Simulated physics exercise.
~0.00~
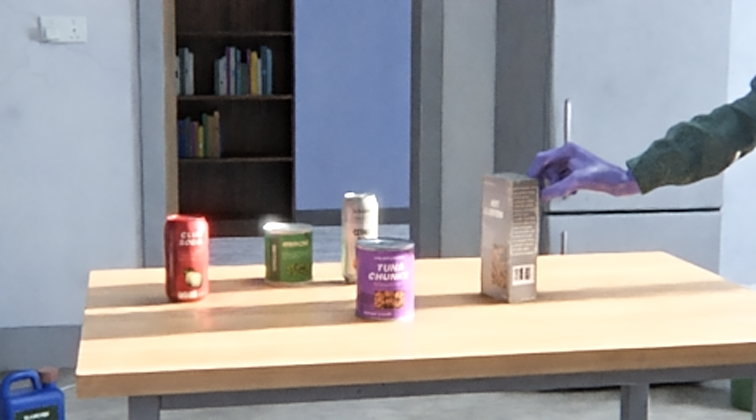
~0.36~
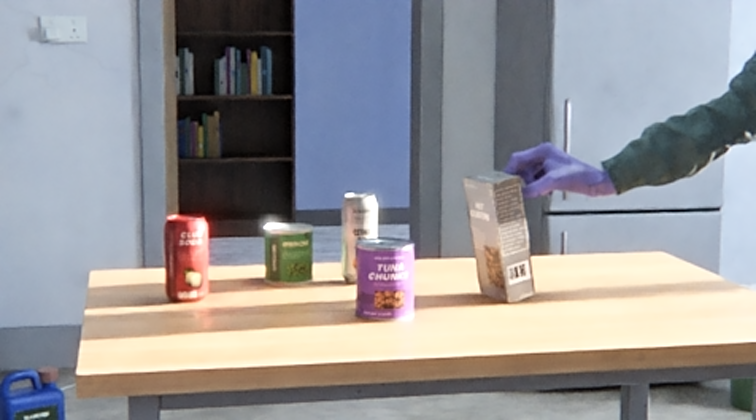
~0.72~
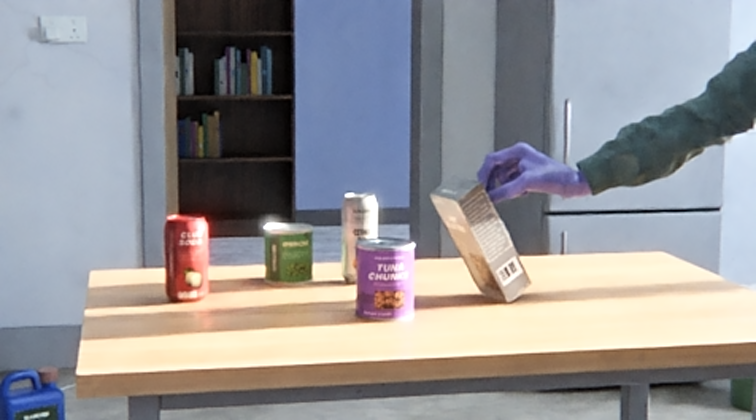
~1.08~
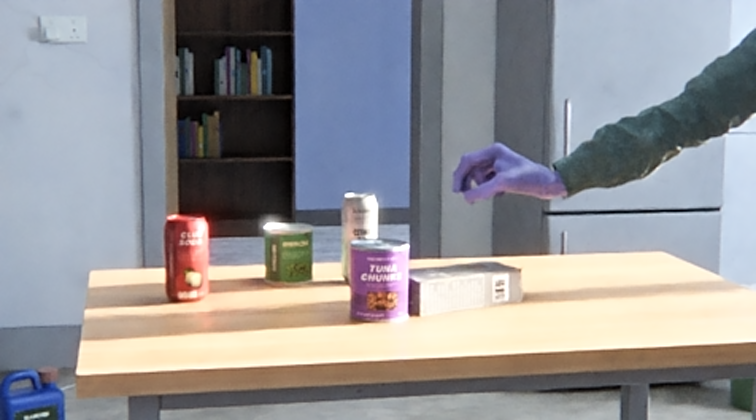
A purple-gloved hand pushed the top of an upright grey carton to the left, tilting it further and further until it toppled onto its side by the purple tuna tin, while the red, green and white cans stayed put.
